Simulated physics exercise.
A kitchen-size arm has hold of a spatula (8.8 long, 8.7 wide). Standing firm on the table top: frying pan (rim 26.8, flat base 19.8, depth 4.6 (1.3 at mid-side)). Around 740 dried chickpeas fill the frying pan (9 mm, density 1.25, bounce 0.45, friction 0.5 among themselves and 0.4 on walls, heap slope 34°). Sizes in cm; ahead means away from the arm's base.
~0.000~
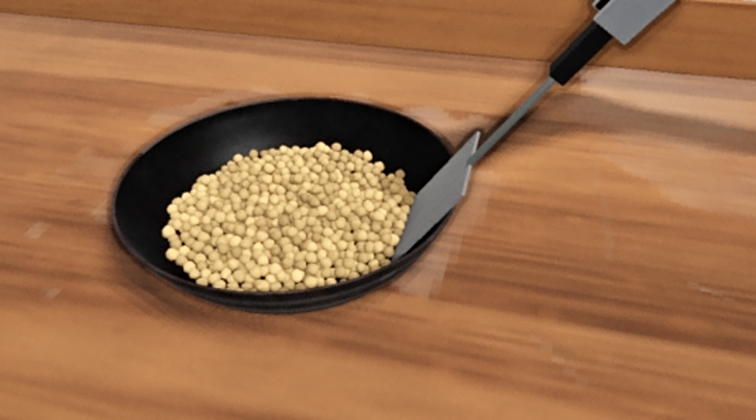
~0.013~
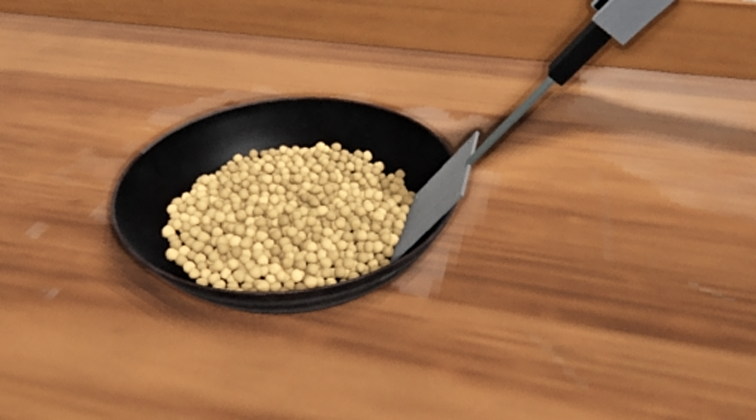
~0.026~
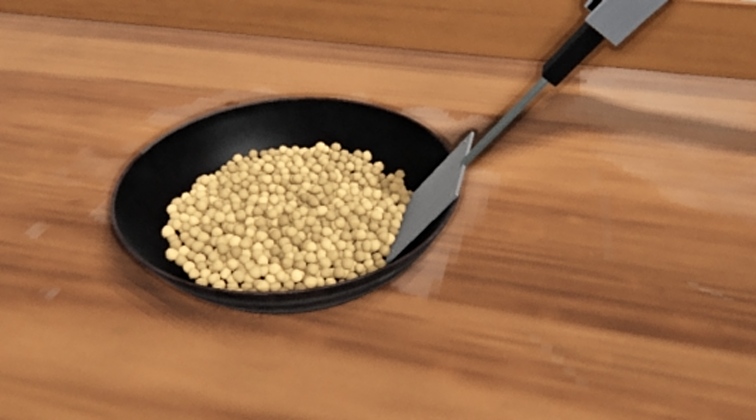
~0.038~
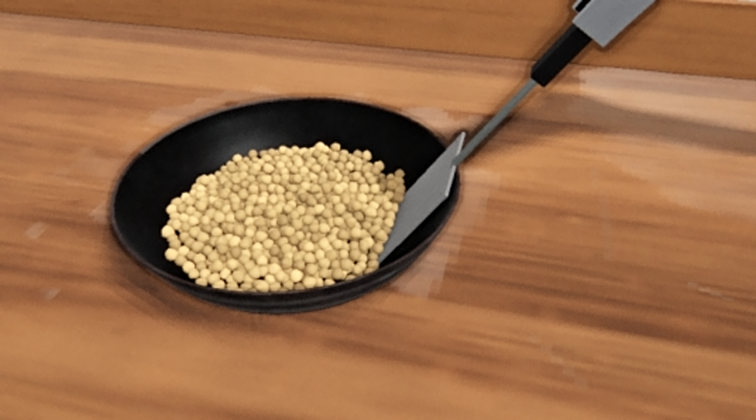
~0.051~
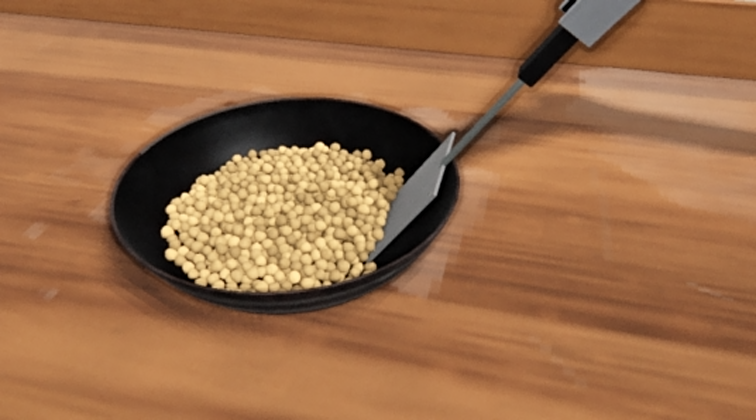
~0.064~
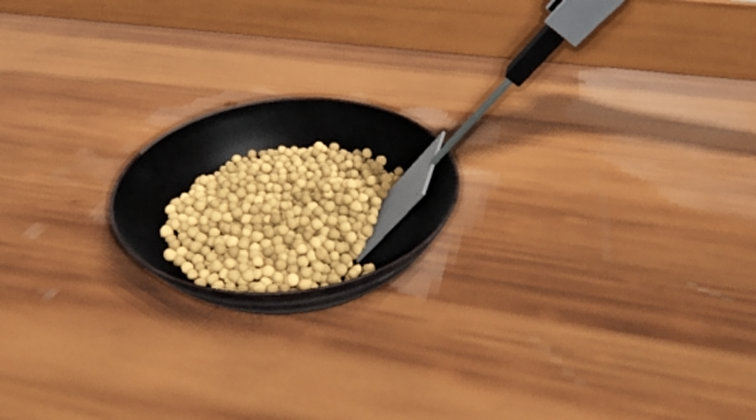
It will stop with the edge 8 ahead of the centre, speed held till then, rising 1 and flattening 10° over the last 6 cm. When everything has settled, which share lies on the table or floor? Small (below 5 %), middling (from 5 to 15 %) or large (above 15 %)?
On the table or floor the share is small, below 5 %.
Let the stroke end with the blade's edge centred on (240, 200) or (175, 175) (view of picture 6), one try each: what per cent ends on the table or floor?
Some 0 and 15 per cent.
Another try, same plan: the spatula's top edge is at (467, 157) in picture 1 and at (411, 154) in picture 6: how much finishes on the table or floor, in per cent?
Some 5 per cent.
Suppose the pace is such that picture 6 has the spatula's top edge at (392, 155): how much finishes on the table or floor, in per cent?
About 10 per cent.
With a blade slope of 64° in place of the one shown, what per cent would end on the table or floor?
In that case some 0 per cent.
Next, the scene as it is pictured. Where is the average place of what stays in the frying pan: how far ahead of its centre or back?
About 5.0 cm ahead.
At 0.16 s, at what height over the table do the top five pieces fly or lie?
Roughly 4 cm.
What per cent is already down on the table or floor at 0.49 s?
About 0 per cent.
After 0.16 s, sloping 56°, highest piece 4 above the table; 738 in the frying pan.
After 0.25 s, sloping 53°, highest piece 4 above the table; 738 in the frying pan.
After 0.49 s, sloping 46°, highest piece 5 above the table; 736 in the frying pan, 2 on the table or floor.
After 1.54 s, sloping 46°, highest piece 5 above the table; 736 in the frying pan, 2 on the table or floor.
In the end, 736 in the frying pan, 2 on the table or floor. That is 0 % on the table or floor.
